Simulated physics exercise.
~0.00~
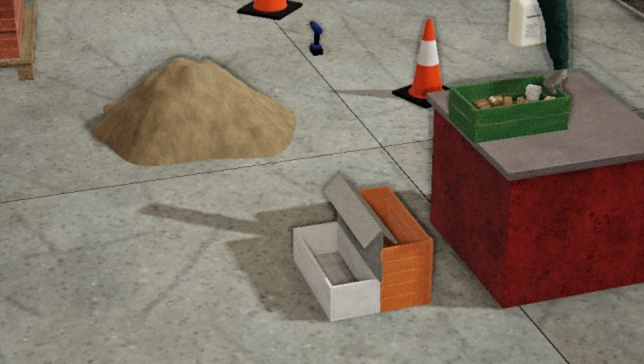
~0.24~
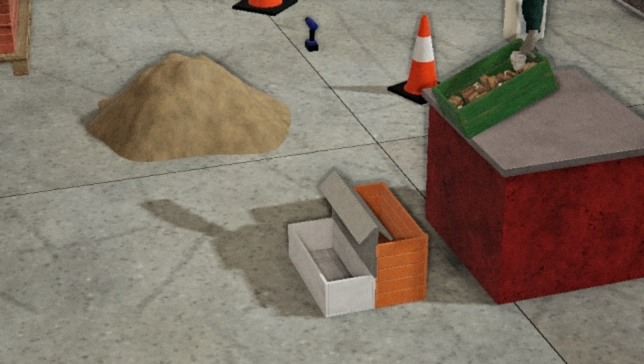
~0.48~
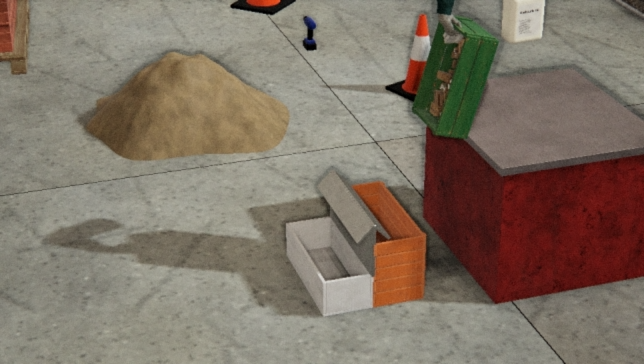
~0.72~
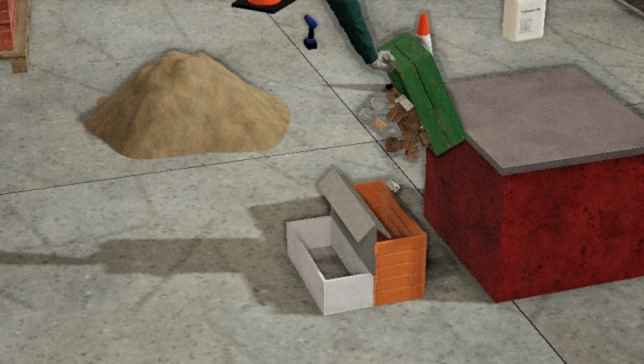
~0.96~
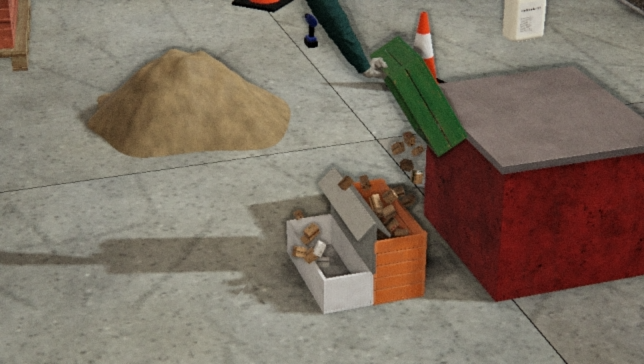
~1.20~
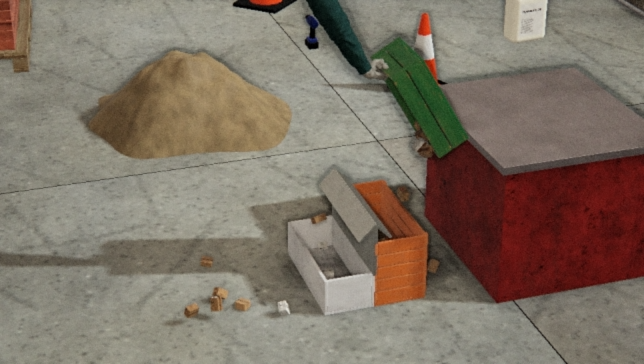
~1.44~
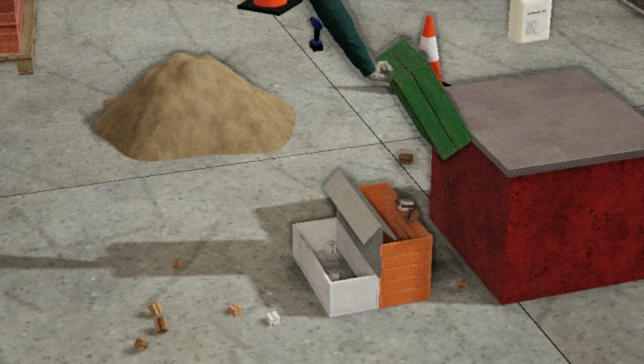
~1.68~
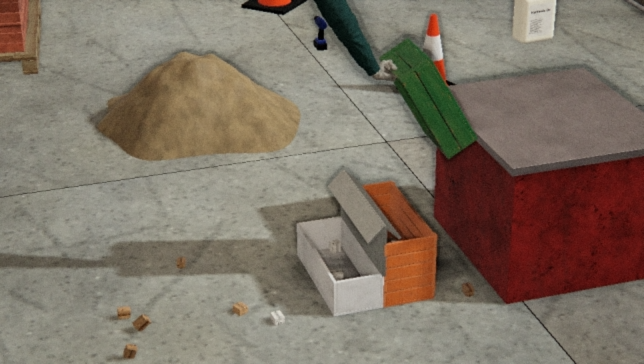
Green-sleeved arm tipping a green tote of small brown pieces off a red bench, most landing in an orange tub, some scattering beyond.
